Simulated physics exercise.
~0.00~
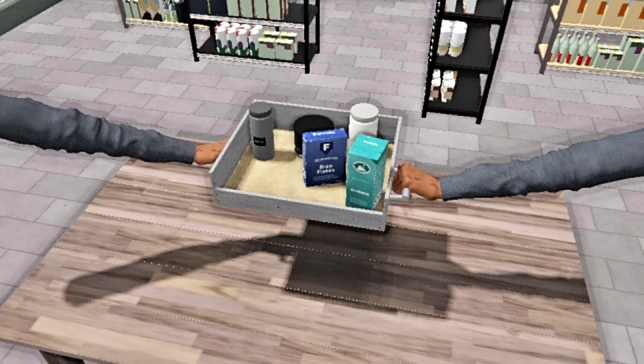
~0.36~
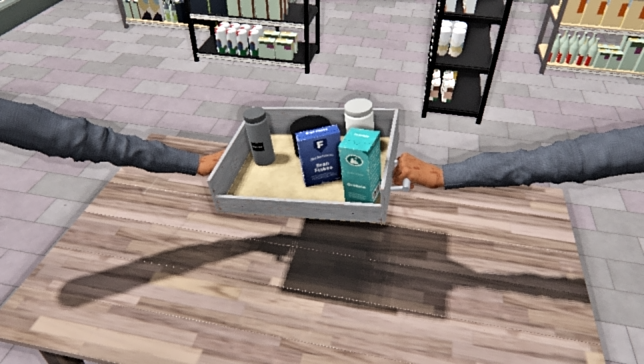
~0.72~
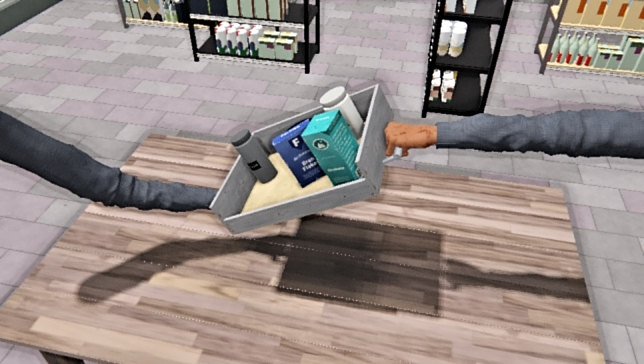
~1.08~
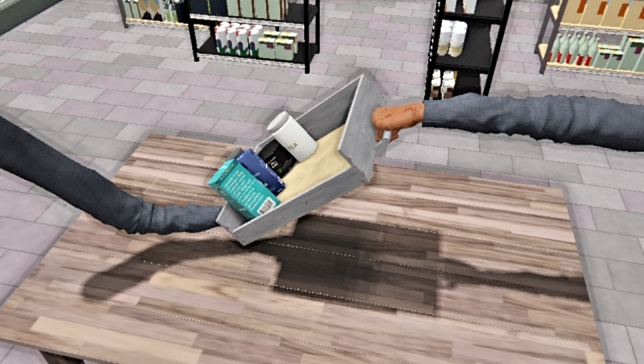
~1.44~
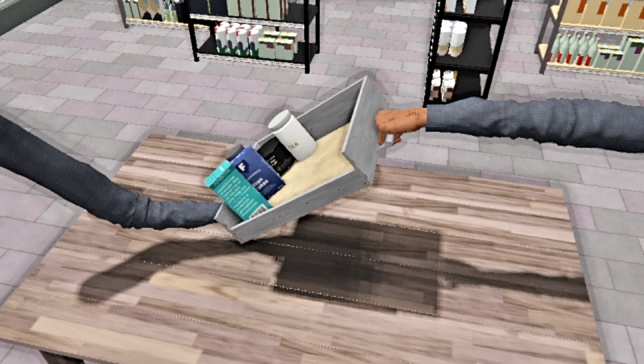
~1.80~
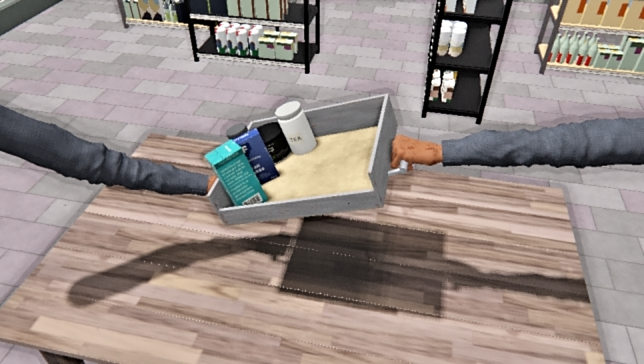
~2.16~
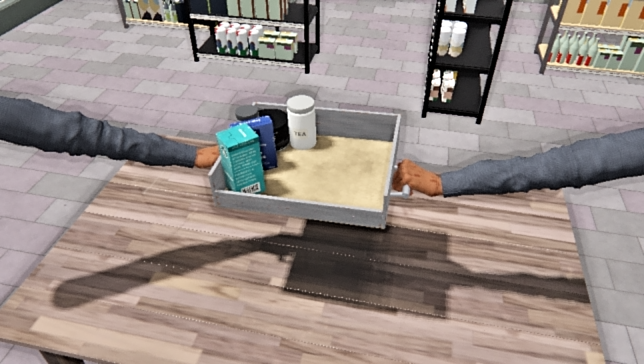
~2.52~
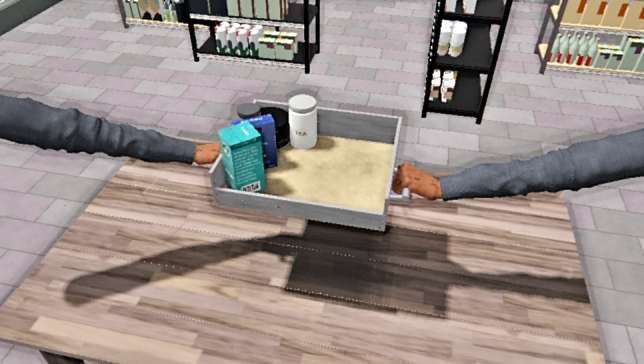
The clip opens on two hands holding a shallow-fronted grey crate above a wooden table, with shop shelves behind. Inside stand a grey jar, a black tub, a blue packet, a turquoise carton and a white jar. The right hand rises as the left lowers, tipping the crate steeply to the left, and the items lean. The carton, packet, tub and white jar slide to the left side, where the grey jar already sits. After a brief hold, the hands level the crate again, and all the items end upright, bunched toward the left with bare floor on the right.
